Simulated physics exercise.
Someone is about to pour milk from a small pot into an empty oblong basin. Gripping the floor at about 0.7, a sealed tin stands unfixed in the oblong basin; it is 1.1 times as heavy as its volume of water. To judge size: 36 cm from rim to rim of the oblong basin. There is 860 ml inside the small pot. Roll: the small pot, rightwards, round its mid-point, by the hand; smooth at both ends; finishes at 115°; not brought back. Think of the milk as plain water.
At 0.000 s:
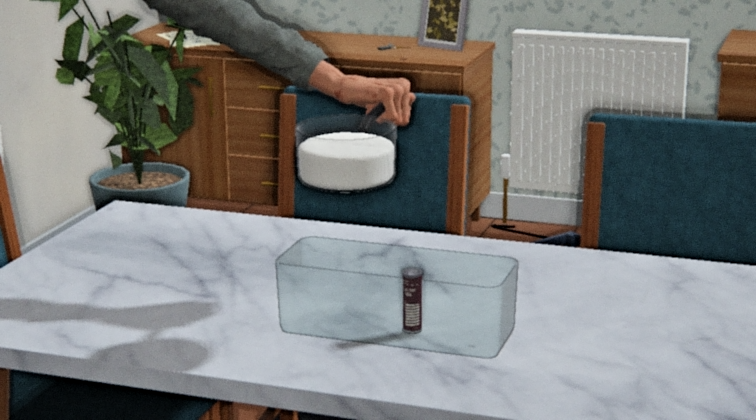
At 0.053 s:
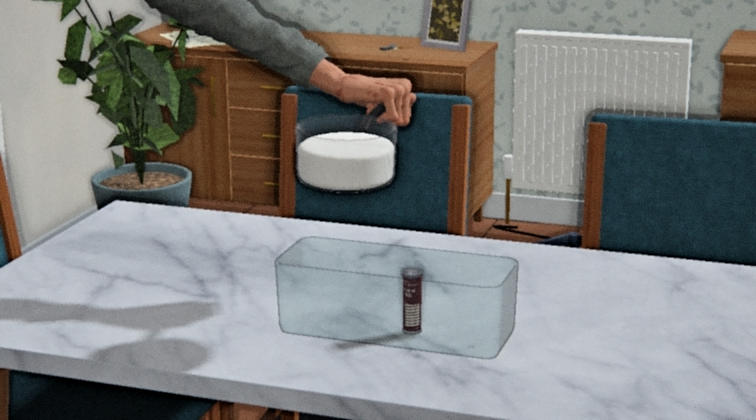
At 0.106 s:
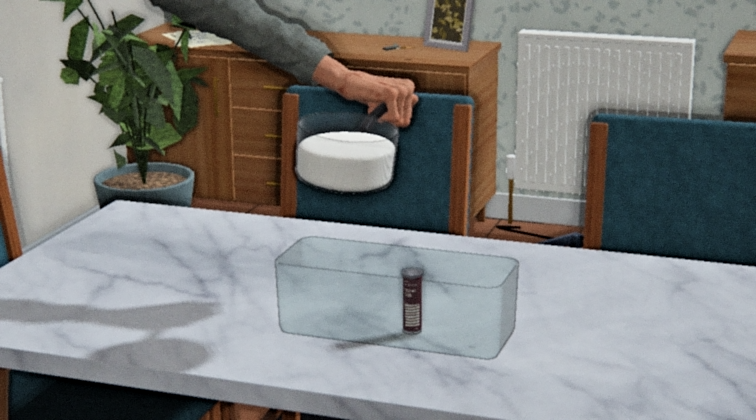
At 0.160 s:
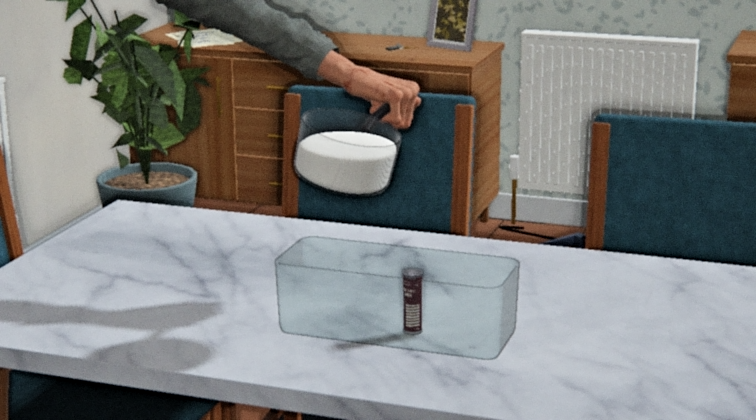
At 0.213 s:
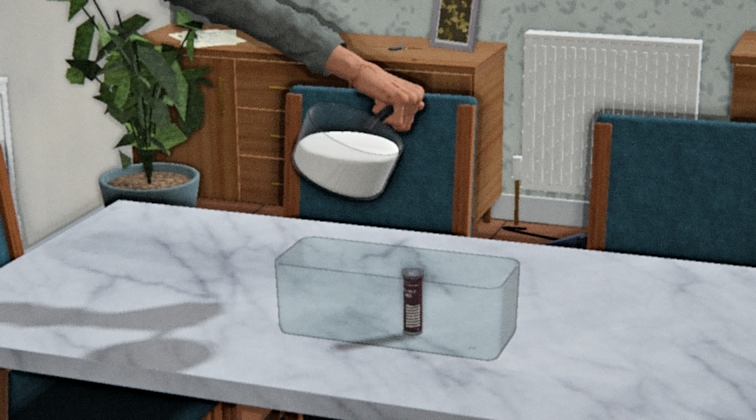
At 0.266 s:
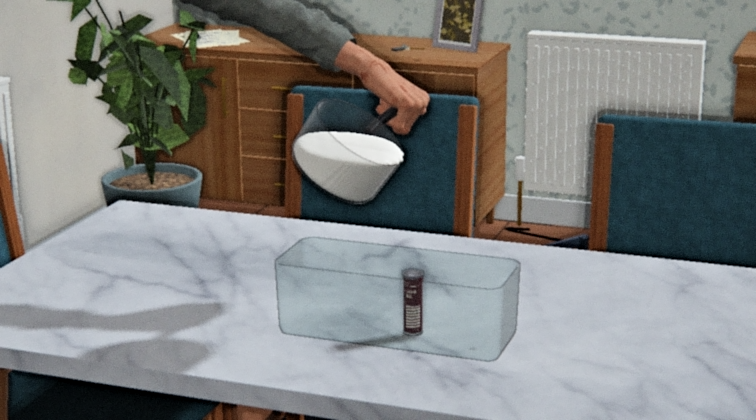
To begin with, a hand holds a small clear pot of milk nearly level above a marble table, where a see-through oblong basin sits with a small dark tin. The hand then tips the pot steadily further, its right side dipping and the milk shifting up toward the lowered rim.
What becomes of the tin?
The tin keeps upright.
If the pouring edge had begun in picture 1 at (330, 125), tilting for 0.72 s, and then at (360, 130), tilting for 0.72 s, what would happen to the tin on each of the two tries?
In the first try it remains standing; in the second it comes down.
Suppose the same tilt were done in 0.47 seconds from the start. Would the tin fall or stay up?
Result: Tin tipped over.
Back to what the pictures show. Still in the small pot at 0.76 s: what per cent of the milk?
Share remaining: Approx. 4 %.
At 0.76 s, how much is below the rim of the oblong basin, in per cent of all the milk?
About 86 per cent.
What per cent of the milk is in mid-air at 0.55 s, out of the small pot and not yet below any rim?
Near 48 per cent at that moment.
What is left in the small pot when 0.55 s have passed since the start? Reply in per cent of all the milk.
I'd put it near 26 percent.
After 0.55 s the tilt is 100° and 27 per cent is still to pour; the tin stands where it began.
After 0.76 s the tilt is 115° and 4 per cent is still to pour; the tin stands where it began.
After 0.98 s the tilt is 115° and 0 per cent is still to pour; the tin stands 1 cm from where it began.
After 1.22 s the tilt is 115° and 0 per cent is still to pour; the tin stands 1 cm from where it began.
In the end the tin stands 1 cm from where it began.
